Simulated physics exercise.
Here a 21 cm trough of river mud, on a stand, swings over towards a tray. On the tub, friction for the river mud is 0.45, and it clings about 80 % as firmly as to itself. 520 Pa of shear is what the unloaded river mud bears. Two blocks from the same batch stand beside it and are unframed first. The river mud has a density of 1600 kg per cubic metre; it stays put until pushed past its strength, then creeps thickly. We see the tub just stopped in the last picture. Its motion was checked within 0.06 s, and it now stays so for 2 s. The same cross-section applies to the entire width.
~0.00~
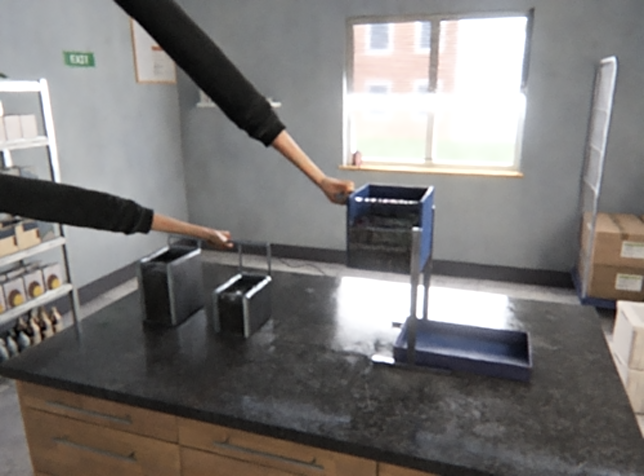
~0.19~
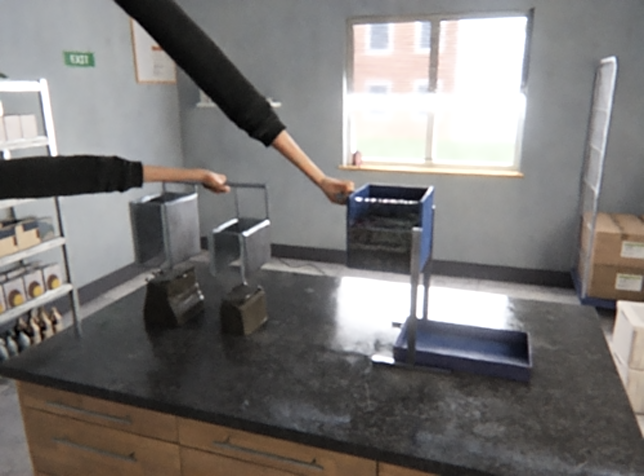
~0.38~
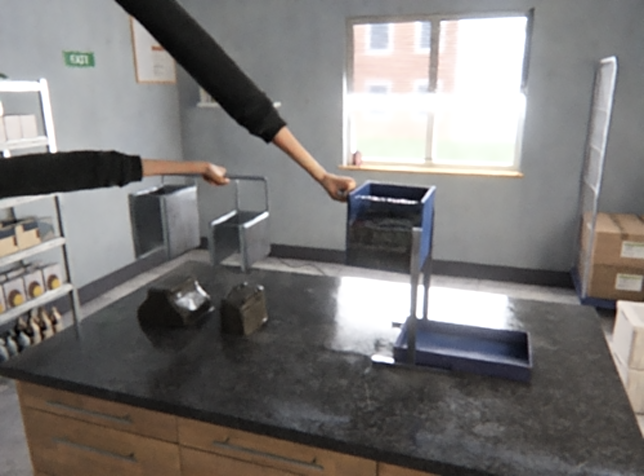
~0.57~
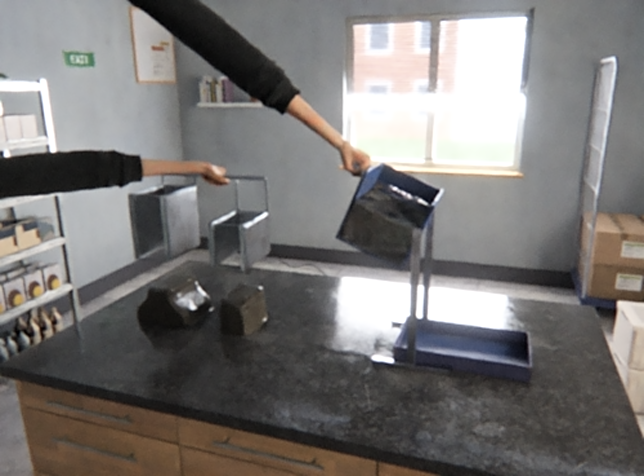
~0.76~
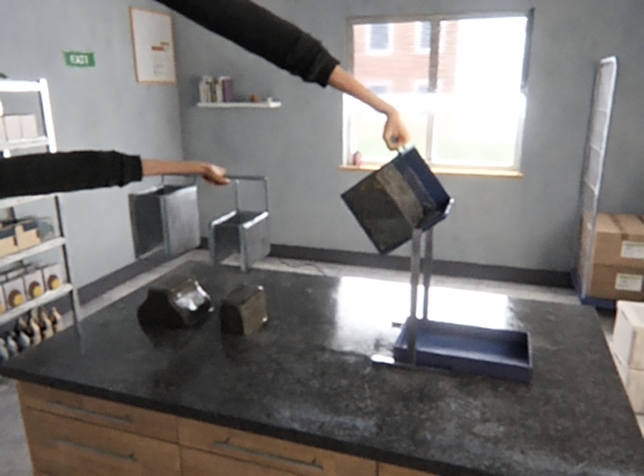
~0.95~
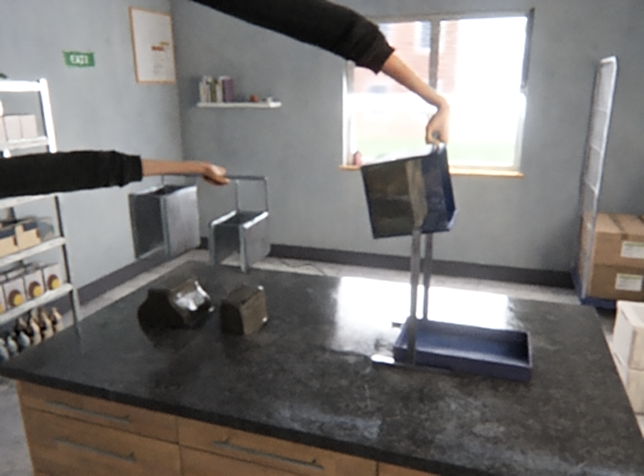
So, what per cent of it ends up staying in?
Expect roughly 100 %.
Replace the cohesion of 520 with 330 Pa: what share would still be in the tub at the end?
Roughly 85 per cent.
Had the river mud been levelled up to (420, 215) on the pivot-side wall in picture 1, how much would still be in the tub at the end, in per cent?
It would be near 75 %.
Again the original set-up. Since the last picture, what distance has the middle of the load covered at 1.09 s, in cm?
Distance: About 2 cm.
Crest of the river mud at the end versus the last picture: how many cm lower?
About 5 cm.
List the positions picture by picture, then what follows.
Handle-side rim at (350, 198), tilt 0 degrees; crest of the river mud at (415, 233); block heights 19 cm, 13 cm (left to right), in the first picture.
Handle-side rim at (350, 198), tilt 0 degrees; crest of the river mud at (415, 233); block heights 16 cm, 12 cm (left to right), in the second picture.
Handle-side rim at (351, 196), tilt 2 degrees; crest of the river mud at (355, 226); block heights 13 cm, 12 cm (left to right), in the third picture.
Handle-side rim at (366, 174), tilt 23 degrees; crest of the river mud at (354, 203); block heights 13 cm, 12 cm (left to right), in the fourth picture.
Handle-side rim at (402, 156), tilt 53 degrees; crest of the river mud at (375, 176); block heights 13 cm, 12 cm (left to right), in the fifth picture.
Handle-side rim at (438, 156), tilt 79 degrees; crest of the river mud at (403, 163); block heights 13 cm, 12 cm (left to right), in the sixth picture.
After 1.09 s, the tub is at 79 degrees and holds 100 %.
After 1.26 s, the tub is at 79 degrees and holds 100 %.
After 1.43 s, the tub is at 79 degrees and holds 100 %.
After 1.60 s, the tub is at 79 degrees and holds 100 %.
After 2.95 s, the tub is at 79 degrees and holds 100 %.
